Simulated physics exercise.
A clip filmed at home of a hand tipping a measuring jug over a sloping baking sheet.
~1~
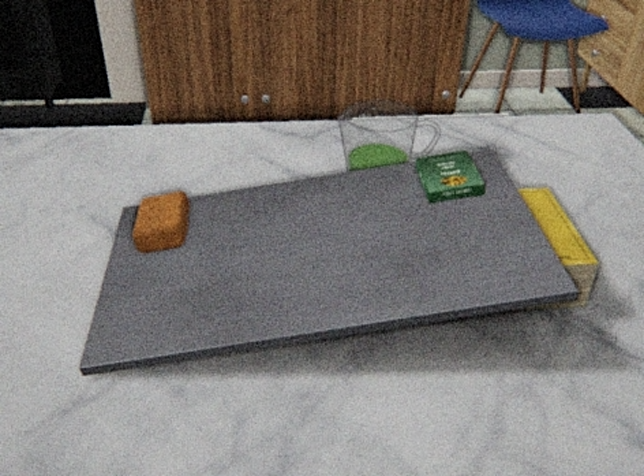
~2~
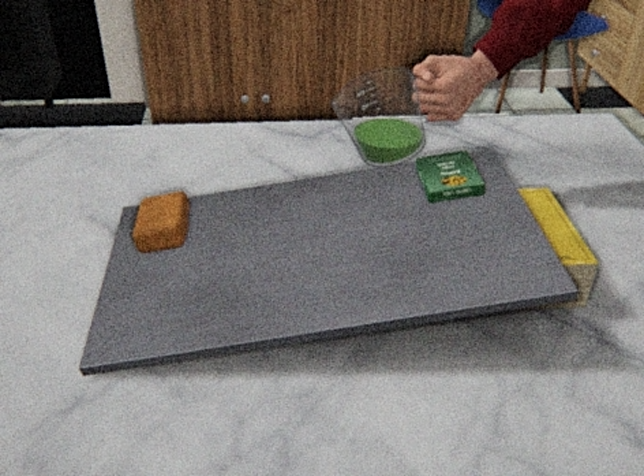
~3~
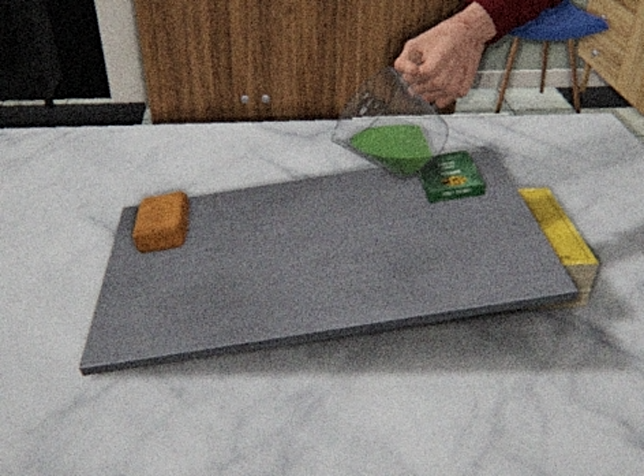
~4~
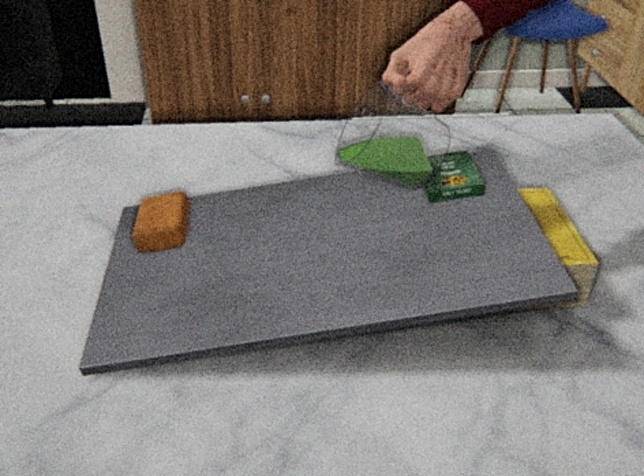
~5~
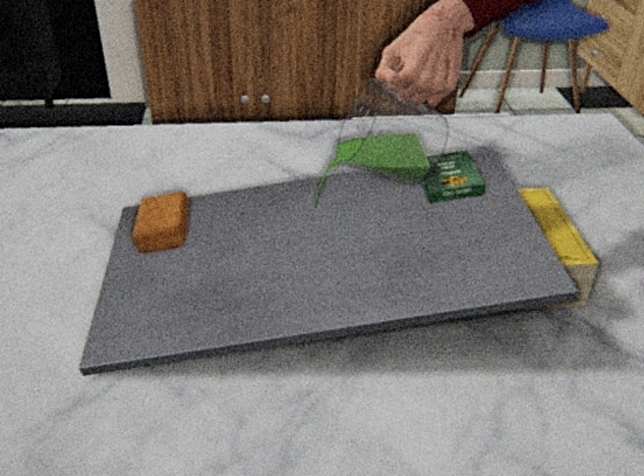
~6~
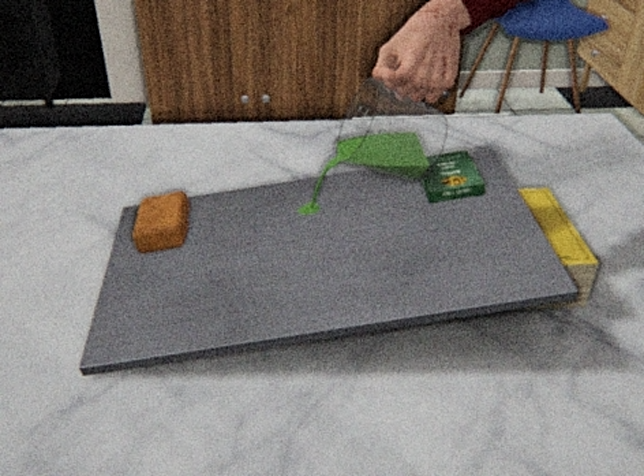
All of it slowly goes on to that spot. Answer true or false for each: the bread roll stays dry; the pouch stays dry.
Bread roll: False; pouch: True.
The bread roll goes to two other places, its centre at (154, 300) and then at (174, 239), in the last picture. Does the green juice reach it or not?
Place one: It is left alone; place two: It is overrun.
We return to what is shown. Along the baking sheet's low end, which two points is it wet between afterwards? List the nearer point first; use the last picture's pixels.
From (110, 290) to (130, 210).
Soon after, it runs down to the left; the bread roll is wet; the pouch is dry.
Later, it runs down to the left and off the end; the bread roll is wet; the pouch is dry.
In the end, it runs down to the left and off the end; the bread roll is wet; the pouch is dry.
